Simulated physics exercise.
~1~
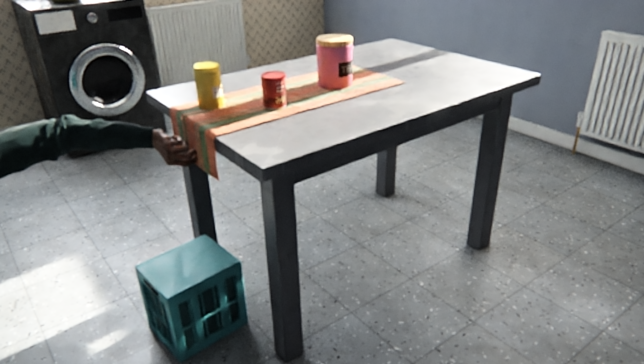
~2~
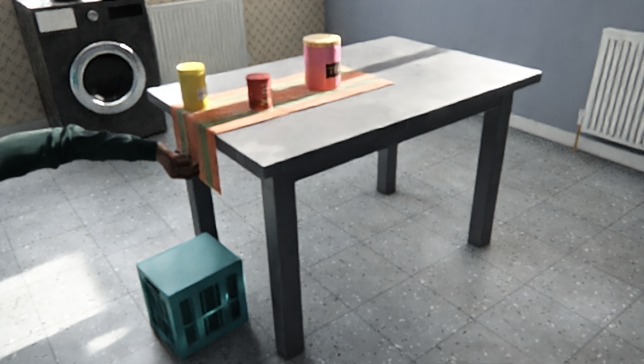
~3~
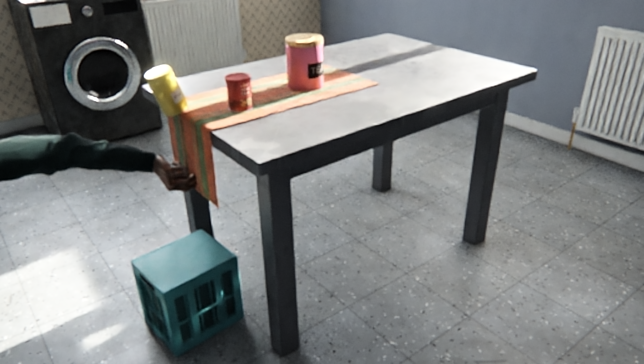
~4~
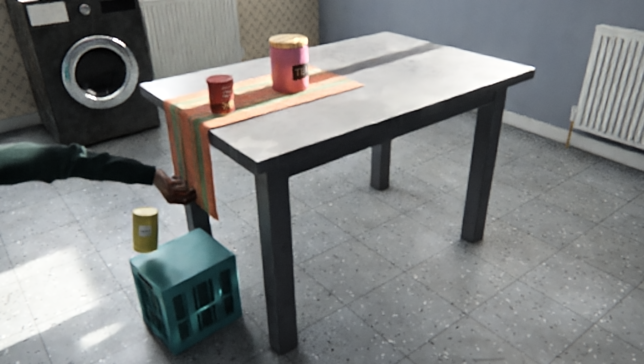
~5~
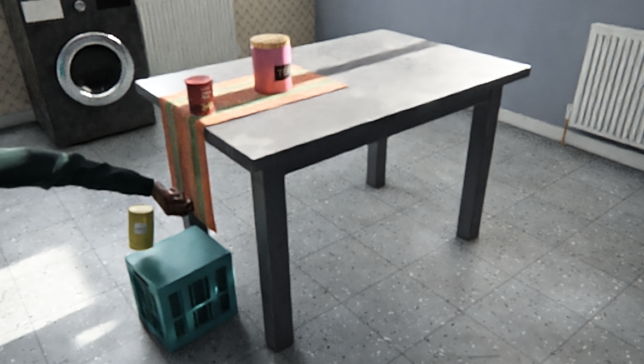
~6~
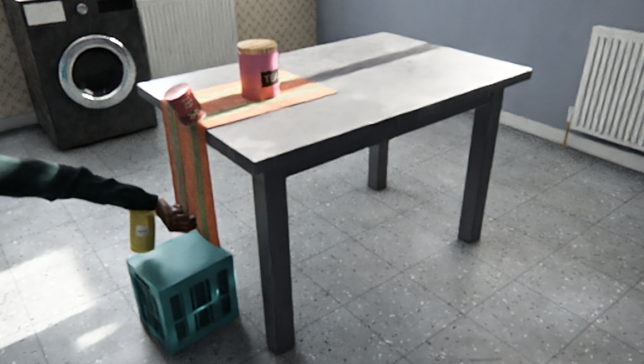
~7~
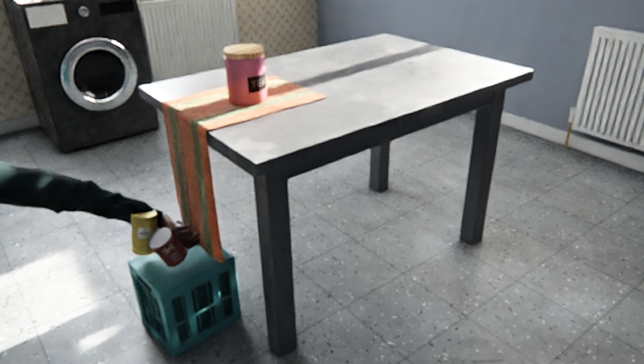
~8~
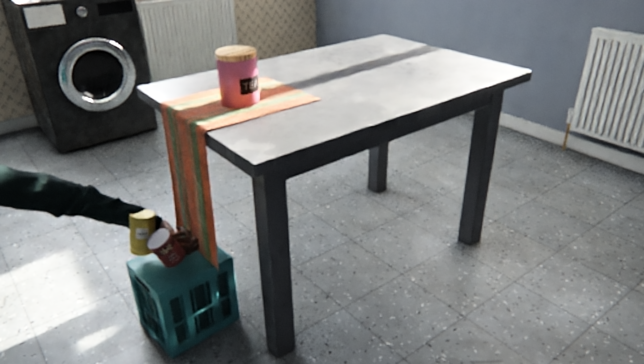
A hand pulls an orange cloth down, tipping a yellow jar then red tin off the table.
